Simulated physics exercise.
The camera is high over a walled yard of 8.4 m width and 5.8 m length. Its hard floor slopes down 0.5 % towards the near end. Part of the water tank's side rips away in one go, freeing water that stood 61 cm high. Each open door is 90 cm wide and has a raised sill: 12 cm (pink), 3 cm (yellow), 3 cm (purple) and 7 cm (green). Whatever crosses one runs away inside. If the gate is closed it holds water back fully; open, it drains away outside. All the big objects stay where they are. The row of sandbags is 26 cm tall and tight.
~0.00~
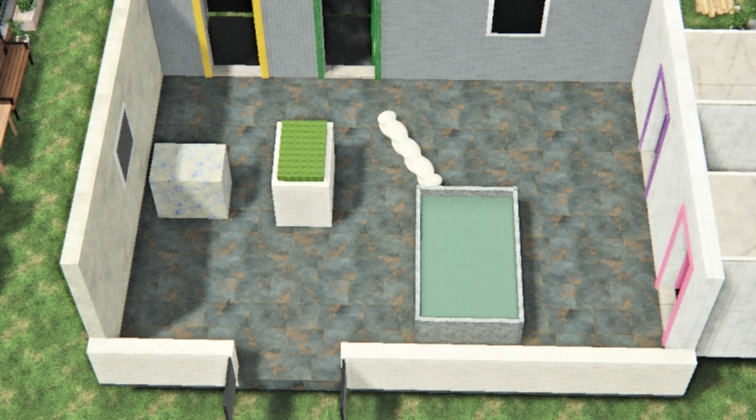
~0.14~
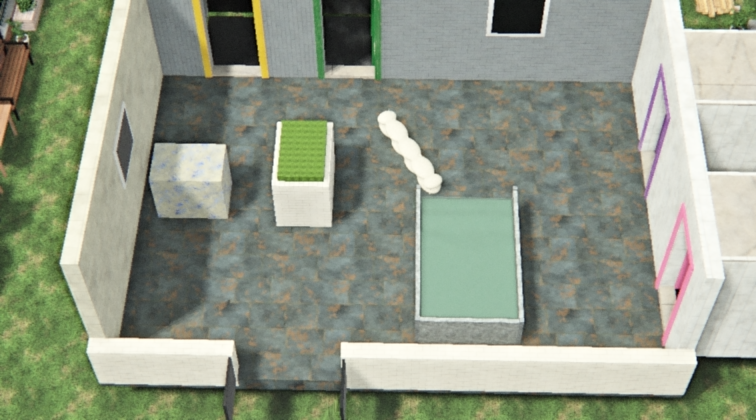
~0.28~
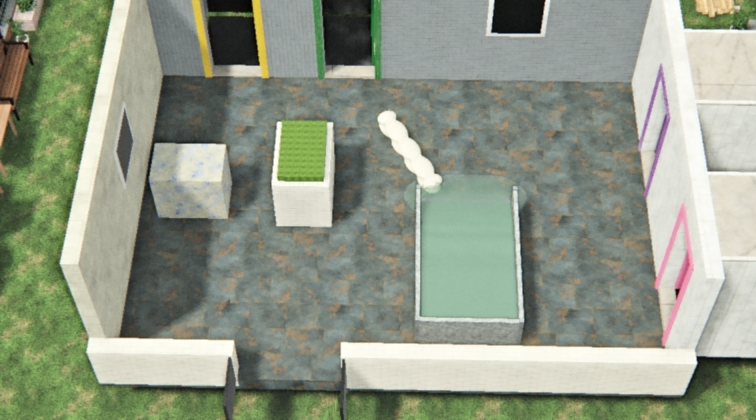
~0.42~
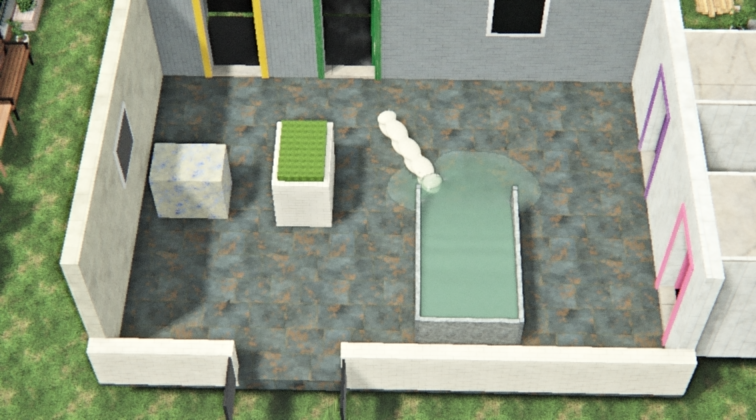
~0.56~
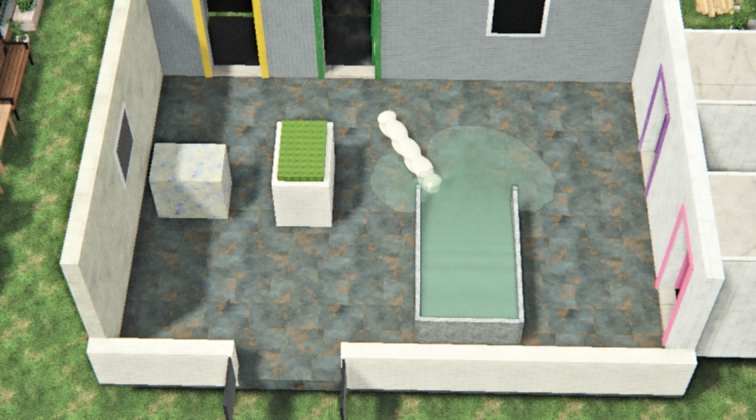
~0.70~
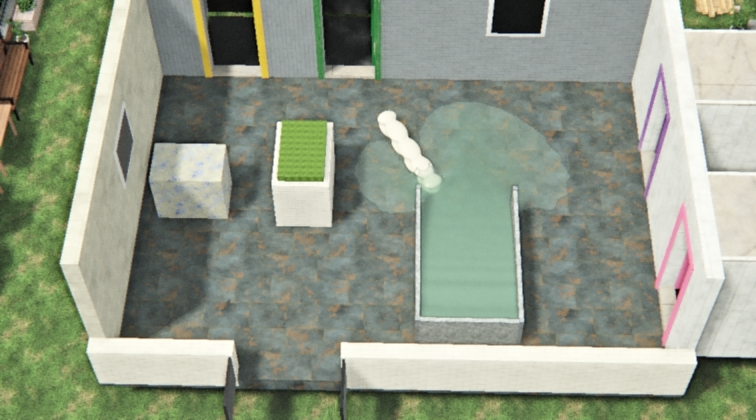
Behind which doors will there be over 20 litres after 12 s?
Door by door: At the pink door it stays under the limit; at the yellow door it passes the limit; at the purple door it goes over the limit; at the green door it keeps below the limit.
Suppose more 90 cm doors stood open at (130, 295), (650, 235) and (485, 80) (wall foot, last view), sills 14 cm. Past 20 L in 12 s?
In turn: Below, below, over.
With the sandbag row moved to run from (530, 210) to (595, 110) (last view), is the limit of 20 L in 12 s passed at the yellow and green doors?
Against that limit: Yellow past it, green above.
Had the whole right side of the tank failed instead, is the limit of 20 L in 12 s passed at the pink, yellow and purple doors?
Against that limit: Pink past it, yellow below, purple above.
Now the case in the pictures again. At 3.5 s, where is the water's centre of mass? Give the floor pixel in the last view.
Around (465, 165).
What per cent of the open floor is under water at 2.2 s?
Near 35 per cent is wet.
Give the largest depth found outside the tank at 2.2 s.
About 32 cm.
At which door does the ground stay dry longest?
It is the pink one.
After 1.4 s water covers 25 % of the floor and is deepest (40 cm) near (433, 196); pink door not reached, yellow door not reached, purple door not reached, green door not reached.
After 2.2 s water covers 35 % of the floor and is deepest (32 cm) near (433, 196); pink door not reached, yellow door not reached, purple door not reached, green door 7 cm at the sill, 0 L in.
After 3.5 s water covers 40 % of the floor and is deepest (27 cm) near (625, 93); pink door not reached, yellow door 7 cm at the sill, 4 L in, purple door 8 cm at the sill, 4 L in, green door 8 cm at the sill, 1 L in.
After 7.0 s water covers 75 % of the floor and is deepest (13 cm) near (150, 157); pink door 3 cm at the sill, 0 L in, yellow door 5 cm at the sill, 19 L in, purple door 6 cm at the sill, 51 L in, green door 4 cm at the sill, 3 L in.
After 12.0 s water covers 95 % of the floor and is deepest (8 cm) near (563, 371); pink door 8 cm at the sill, 0 L in, yellow door 5 cm at the sill, 45 L in, purple door 5 cm at the sill, 74 L in, green door 2 cm at the sill, 3 L in.
